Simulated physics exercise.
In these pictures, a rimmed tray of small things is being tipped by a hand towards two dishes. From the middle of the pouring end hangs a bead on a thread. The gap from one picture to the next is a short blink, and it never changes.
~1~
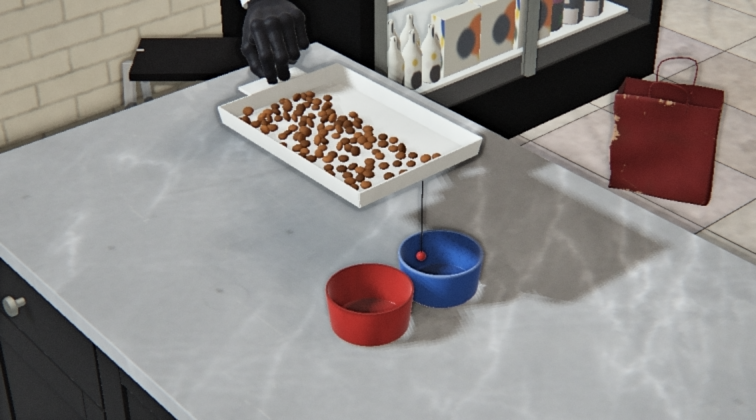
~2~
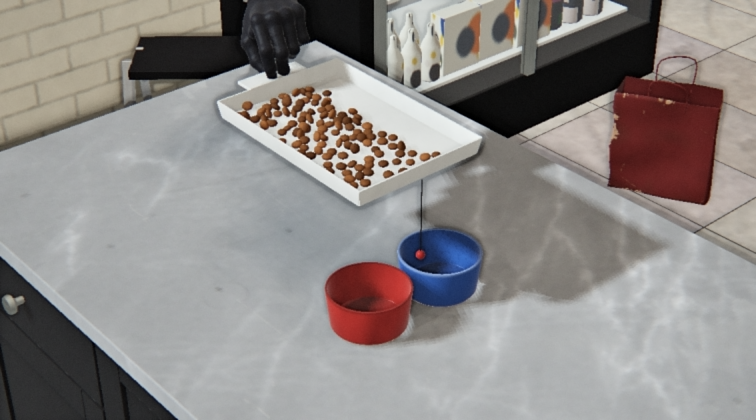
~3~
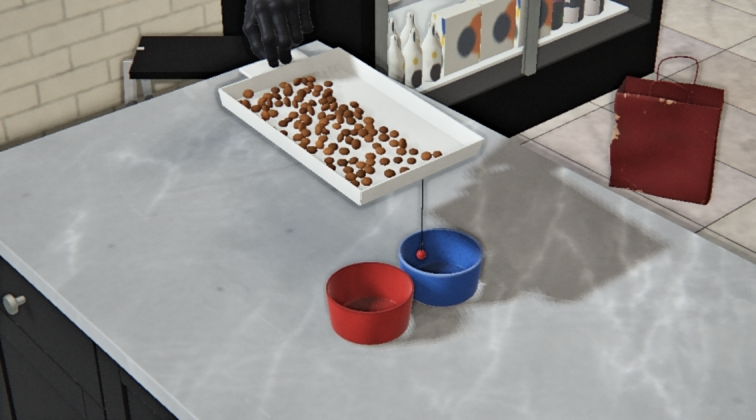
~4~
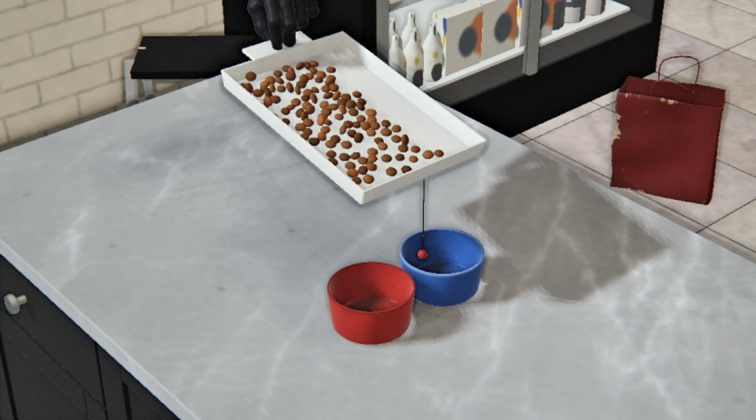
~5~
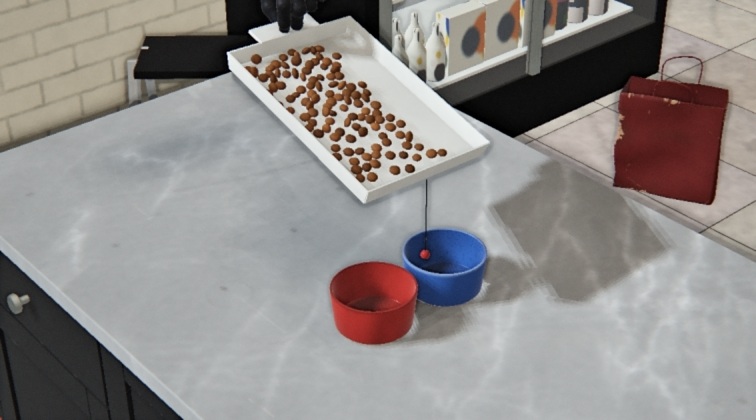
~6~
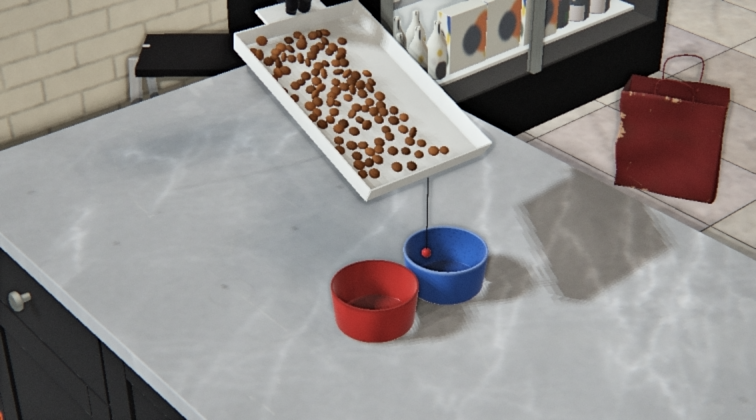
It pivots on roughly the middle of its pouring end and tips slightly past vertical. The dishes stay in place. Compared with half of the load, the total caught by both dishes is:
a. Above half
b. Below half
Option b: Below half.
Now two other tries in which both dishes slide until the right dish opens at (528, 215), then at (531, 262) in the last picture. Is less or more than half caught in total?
Shy of half, then past half.
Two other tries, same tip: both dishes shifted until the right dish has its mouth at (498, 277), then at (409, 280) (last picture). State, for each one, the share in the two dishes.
Close to 70 in a hundred, then close to 10 in a hundred.
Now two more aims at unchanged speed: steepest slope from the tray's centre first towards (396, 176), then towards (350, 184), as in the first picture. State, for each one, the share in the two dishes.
Near 20 % and, after that, 90 %.
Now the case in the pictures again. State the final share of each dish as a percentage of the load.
Left dish: Roughly 0 per cent; right dish: Roughly 10 per cent.
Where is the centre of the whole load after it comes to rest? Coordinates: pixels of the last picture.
Roughly at pixel (510, 324).
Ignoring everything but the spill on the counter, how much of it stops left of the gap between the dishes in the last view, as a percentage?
Close to 0 %.
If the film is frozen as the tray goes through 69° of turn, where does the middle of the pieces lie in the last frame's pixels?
Roughly (436, 160).
Shortly afterwards, tray tipped steeply; all but a few on the tray; only a few in the air.
Next, tray tipped past a quarter turn; near a quarter on the tray; only a few in the right dish; near half outside both; a little in the air.
Some moments later, tray tipped past a quarter turn; a little in the right dish; the bulk outside both.
In the end, tray tipped past a quarter turn; none at all in the left dish; a little in the right dish; the bulk outside both.
